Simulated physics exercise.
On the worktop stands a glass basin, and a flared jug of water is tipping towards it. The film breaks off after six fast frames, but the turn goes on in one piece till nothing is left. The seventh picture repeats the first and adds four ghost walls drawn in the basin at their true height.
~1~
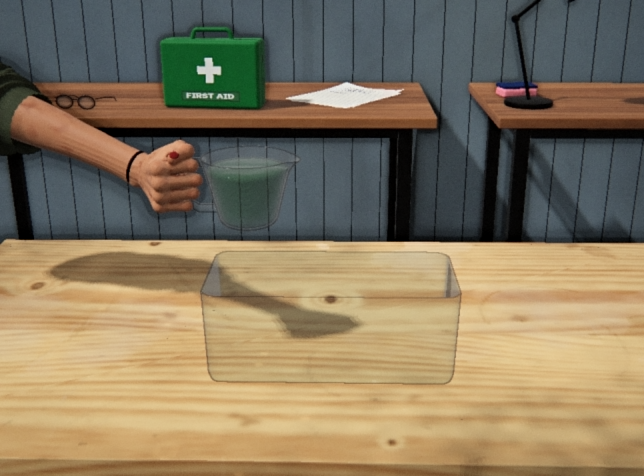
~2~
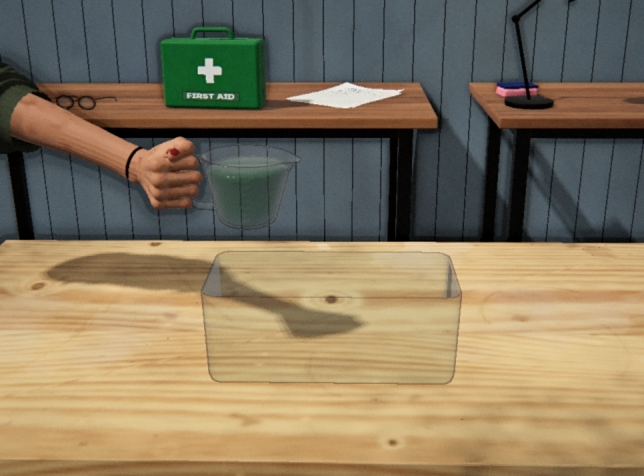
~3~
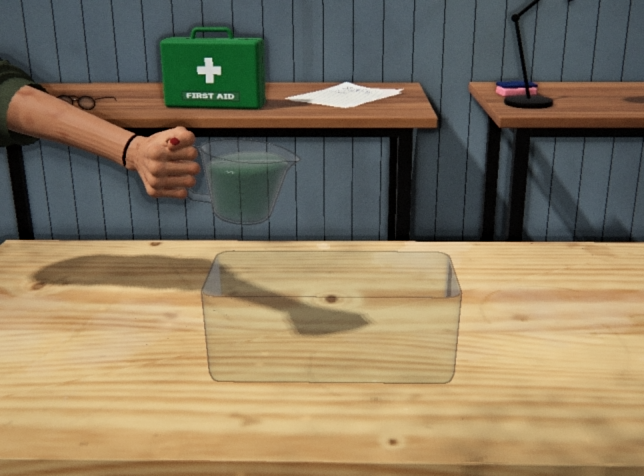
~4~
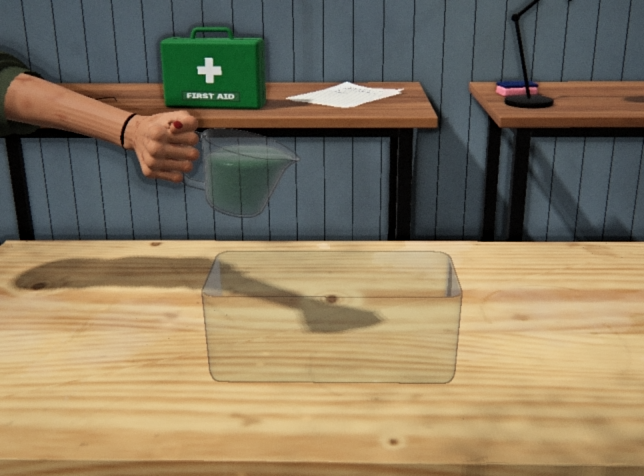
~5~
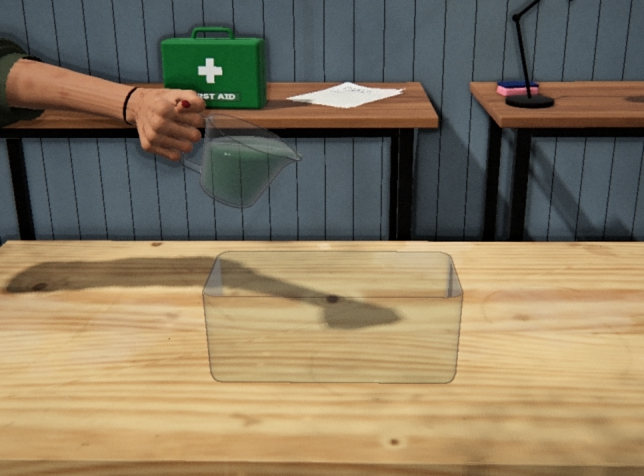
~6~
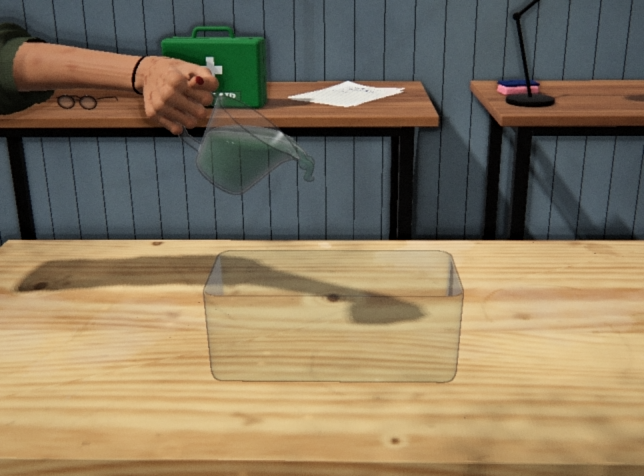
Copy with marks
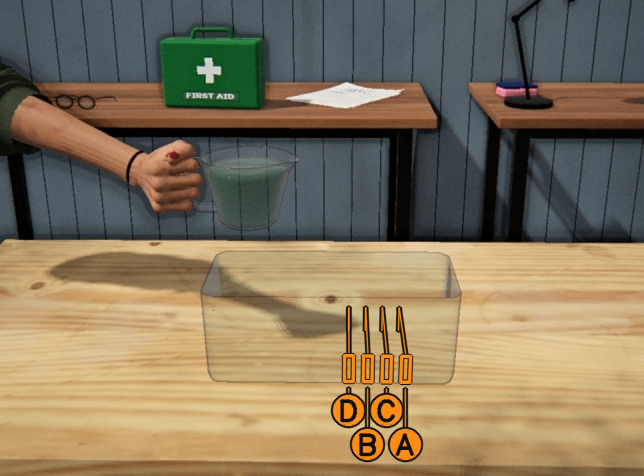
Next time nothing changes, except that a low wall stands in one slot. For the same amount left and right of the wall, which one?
I would pick place C.
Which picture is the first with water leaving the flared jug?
Picture 5.
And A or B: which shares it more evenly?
The answer is B.
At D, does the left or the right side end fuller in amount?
The right one.
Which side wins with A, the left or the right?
The left one.
On the marked copy, A at (405, 388); B at (367, 388); C at (386, 388); D at (348, 388).
With A, about 88 % ends left of the wall and 10 % right of it.
With B, about 20 % ends left of the wall and 77 % right of it.
With C, about 48 % ends left of the wall and 49 % right of it; 3 % is lost outside.
With D, about 12 % ends left of the wall and 85 % right of it; 3 % is lost outside.
